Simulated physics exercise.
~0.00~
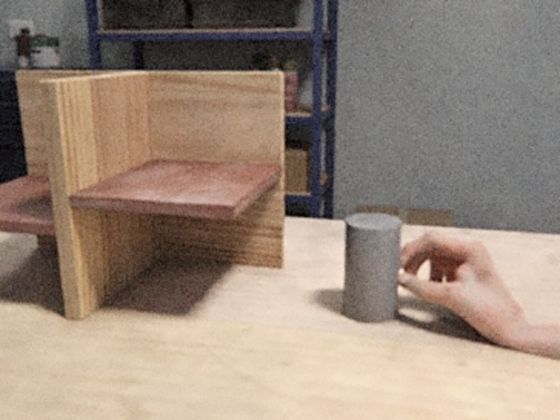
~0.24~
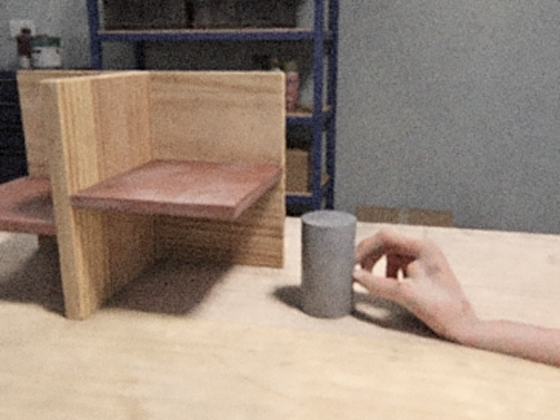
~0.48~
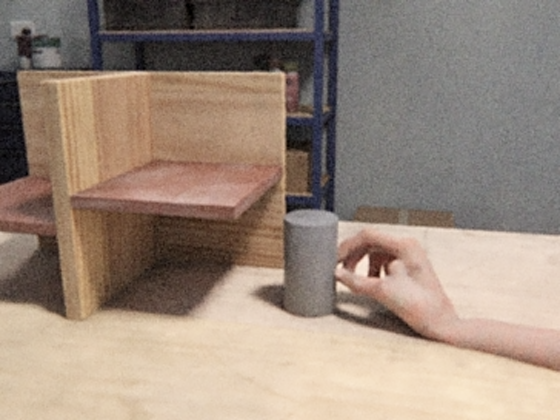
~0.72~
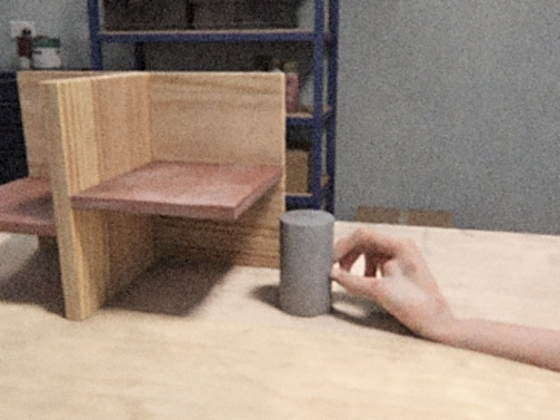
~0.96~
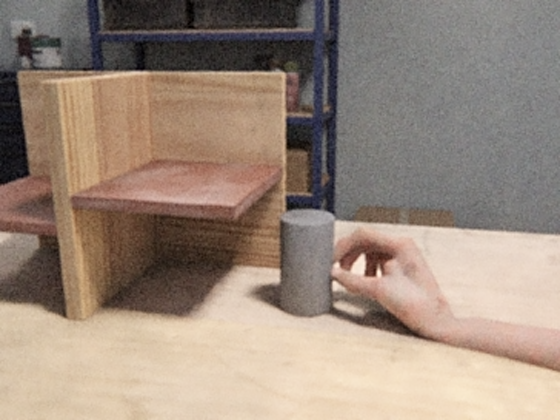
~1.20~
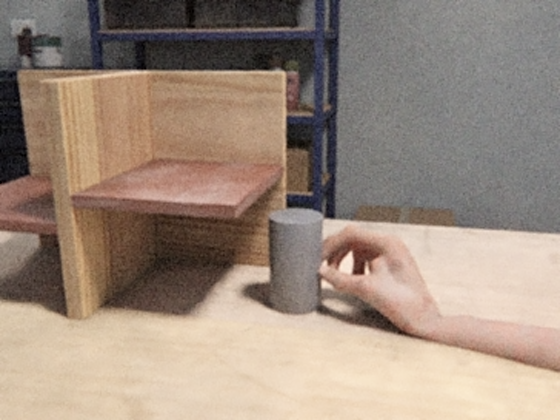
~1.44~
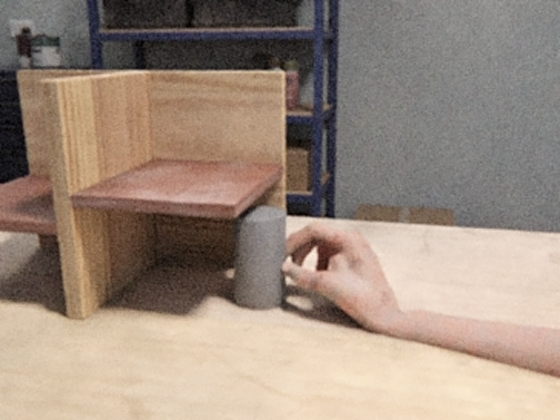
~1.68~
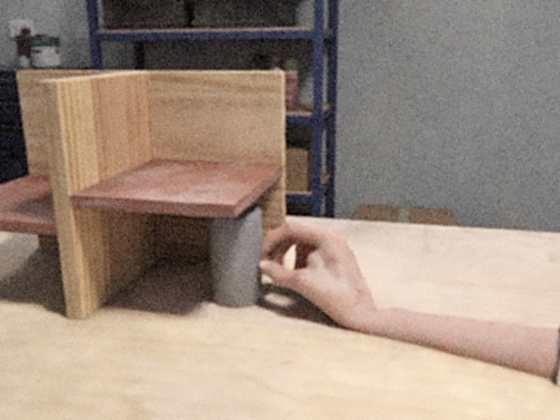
A hand slides an upright grey cylinder left across the table until it sits under the shelf.
